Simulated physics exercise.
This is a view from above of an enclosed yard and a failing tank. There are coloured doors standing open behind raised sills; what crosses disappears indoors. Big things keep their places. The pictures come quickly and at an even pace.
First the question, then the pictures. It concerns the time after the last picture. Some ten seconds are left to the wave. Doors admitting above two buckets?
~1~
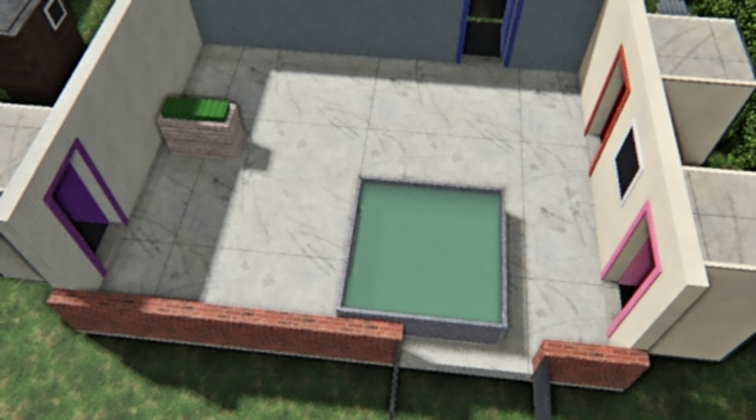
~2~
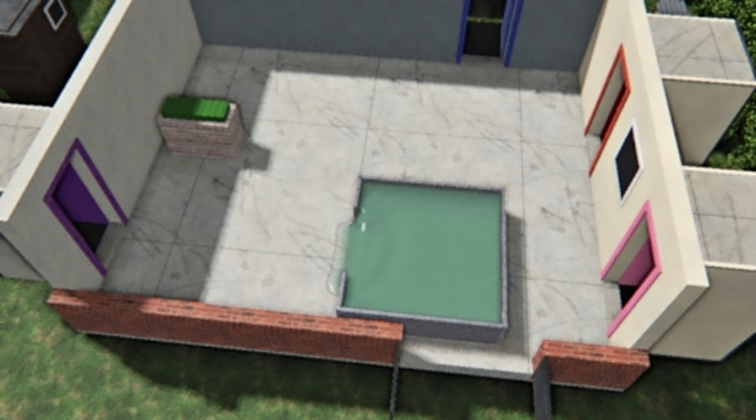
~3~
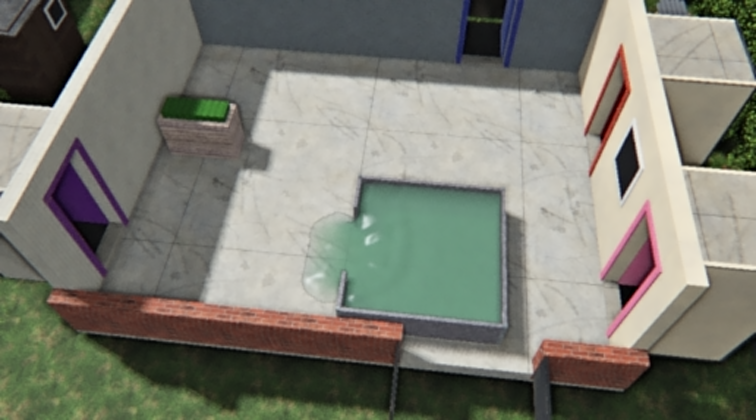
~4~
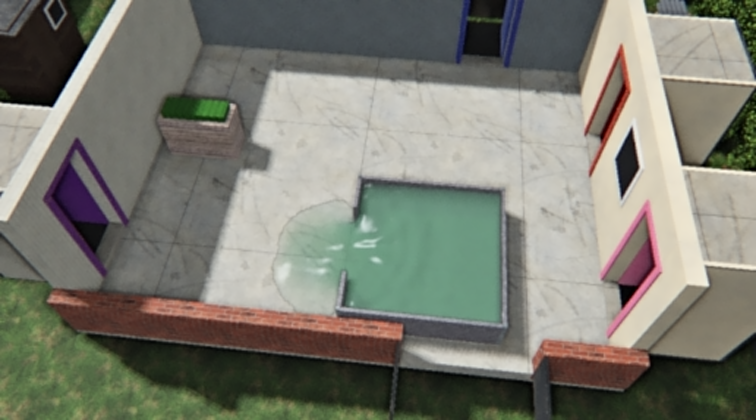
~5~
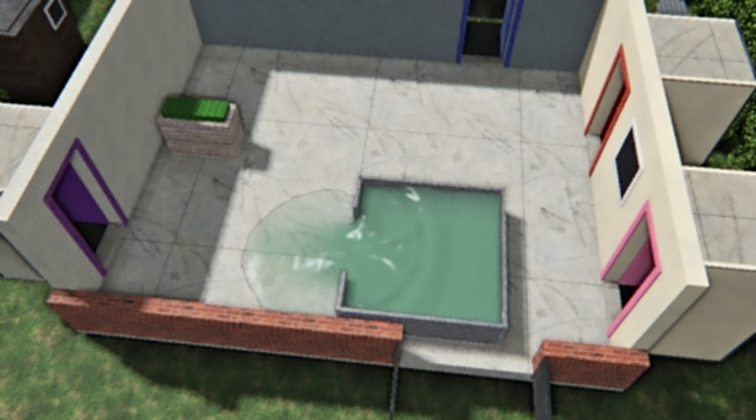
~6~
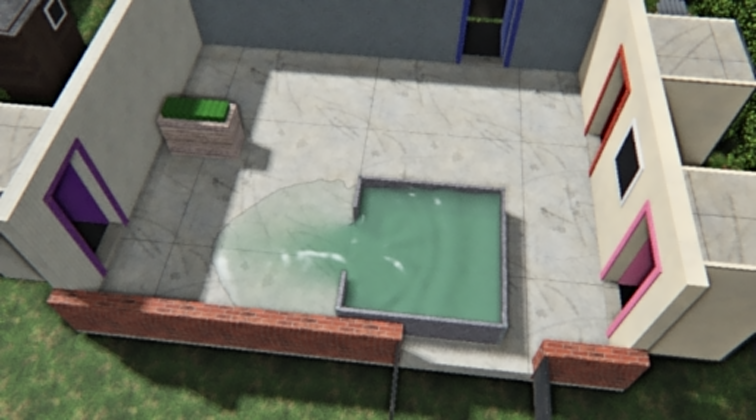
The red door keeps the inflow to two buckets or less. The purple door lets the inflow pass two buckets. The blue door keeps the inflow to two buckets or less. The pink door keeps the inflow to two buckets or less.
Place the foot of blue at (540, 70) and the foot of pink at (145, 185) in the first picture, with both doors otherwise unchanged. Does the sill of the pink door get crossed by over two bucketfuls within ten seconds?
Looking at it, pink tops the limit here.
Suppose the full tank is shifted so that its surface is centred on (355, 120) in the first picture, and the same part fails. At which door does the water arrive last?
Last comes the pink-painted one.
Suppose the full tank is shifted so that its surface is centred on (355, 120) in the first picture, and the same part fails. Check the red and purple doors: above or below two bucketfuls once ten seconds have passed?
I'd say the red door doesn't reach it but the purple door doesn't reach it.
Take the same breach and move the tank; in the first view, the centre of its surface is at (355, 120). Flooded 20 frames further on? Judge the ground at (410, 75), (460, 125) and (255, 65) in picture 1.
In turn: Dry, not flooded, awash.
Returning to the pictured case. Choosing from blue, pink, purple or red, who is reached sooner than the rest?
First in line is the purple door.
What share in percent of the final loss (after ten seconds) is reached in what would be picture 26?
Estimated share: Close to 40 %.
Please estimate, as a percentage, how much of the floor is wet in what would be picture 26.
About 35 percent.
A moment on, water covers 25 % of the floor; the red door not reached, the purple door wet at the sill, nothing in, the blue door not reached, the pink door not reached.
Next, water covers 30 % of the floor; the red door not reached, the purple door over two buckets in, the blue door not reached, the pink door not reached.
Then, water covers 35 % of the floor; the red door not reached, the purple door far over two buckets in, the blue door not reached, the pink door not reached.
Later, water covers 50 % of the floor; the red door not reached, the purple door far over two buckets in, the blue door not reached, the pink door not reached.
In the end, water covers 80 % of the floor; the red door not reached, the purple door far over two buckets in, the blue door wet at the sill, nothing in, the pink door not reached.
